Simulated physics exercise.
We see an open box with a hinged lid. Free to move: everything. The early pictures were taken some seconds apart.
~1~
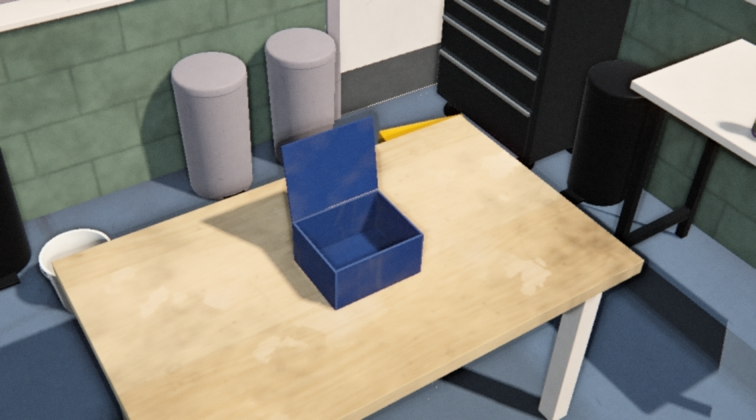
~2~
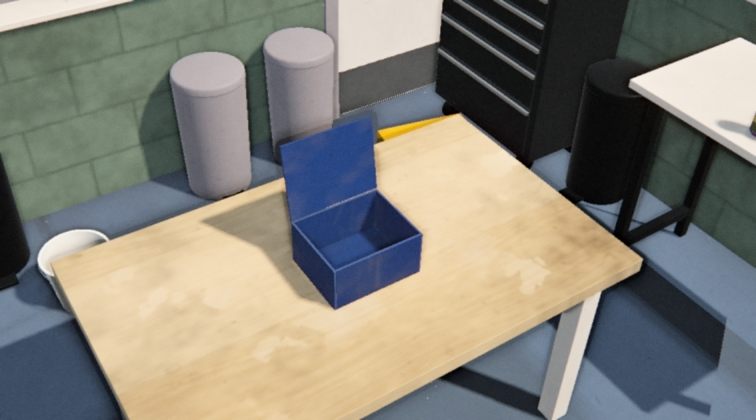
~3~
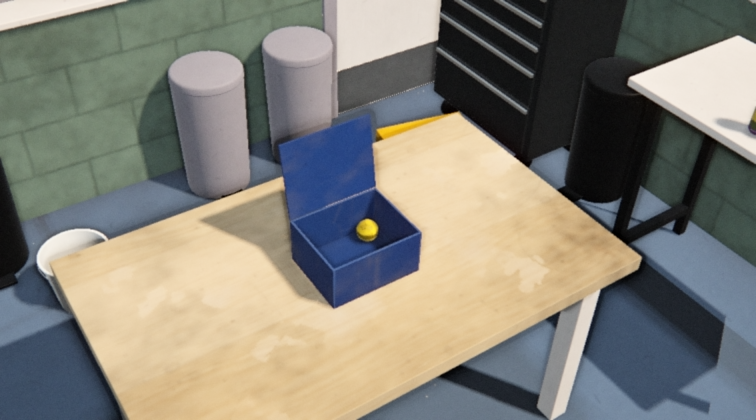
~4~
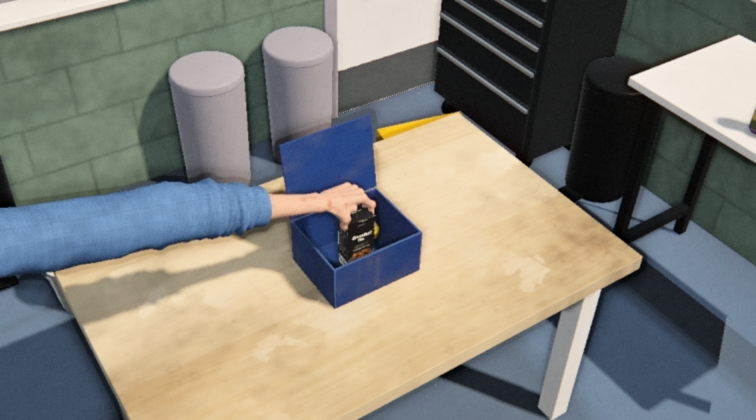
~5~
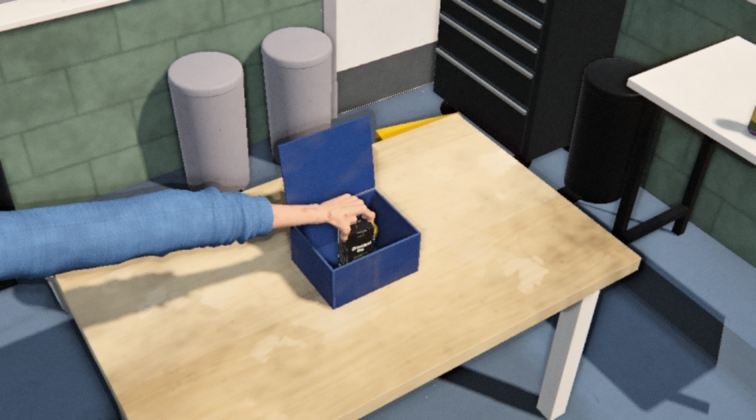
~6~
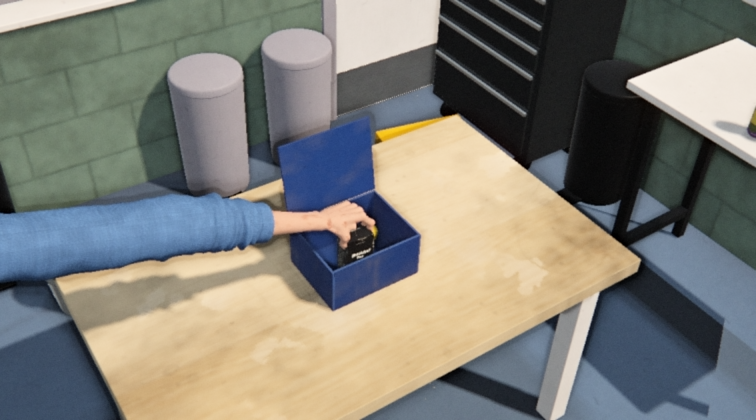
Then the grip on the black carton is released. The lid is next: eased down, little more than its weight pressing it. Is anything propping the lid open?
Yes.
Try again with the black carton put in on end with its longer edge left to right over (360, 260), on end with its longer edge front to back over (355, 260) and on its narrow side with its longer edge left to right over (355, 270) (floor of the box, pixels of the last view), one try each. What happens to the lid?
So: First open, second open, third shut tight.
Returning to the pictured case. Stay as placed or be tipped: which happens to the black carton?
Once everything settles, it keeps its original angle.
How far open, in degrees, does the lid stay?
Near 20° up from the rim.
Then, 1.20 s after the last picture, lid starting down.
Then, 1.70 s after the last picture, lid 51° above the rim.
Then, 2.00 s after the last picture, lid 25° above the rim.
Then, 3.90 s after the last picture, lid 20° above the rim.
At rest, lid 20° above the rim; both in place. Seen from the same camera at the end, black carton near (356, 259).
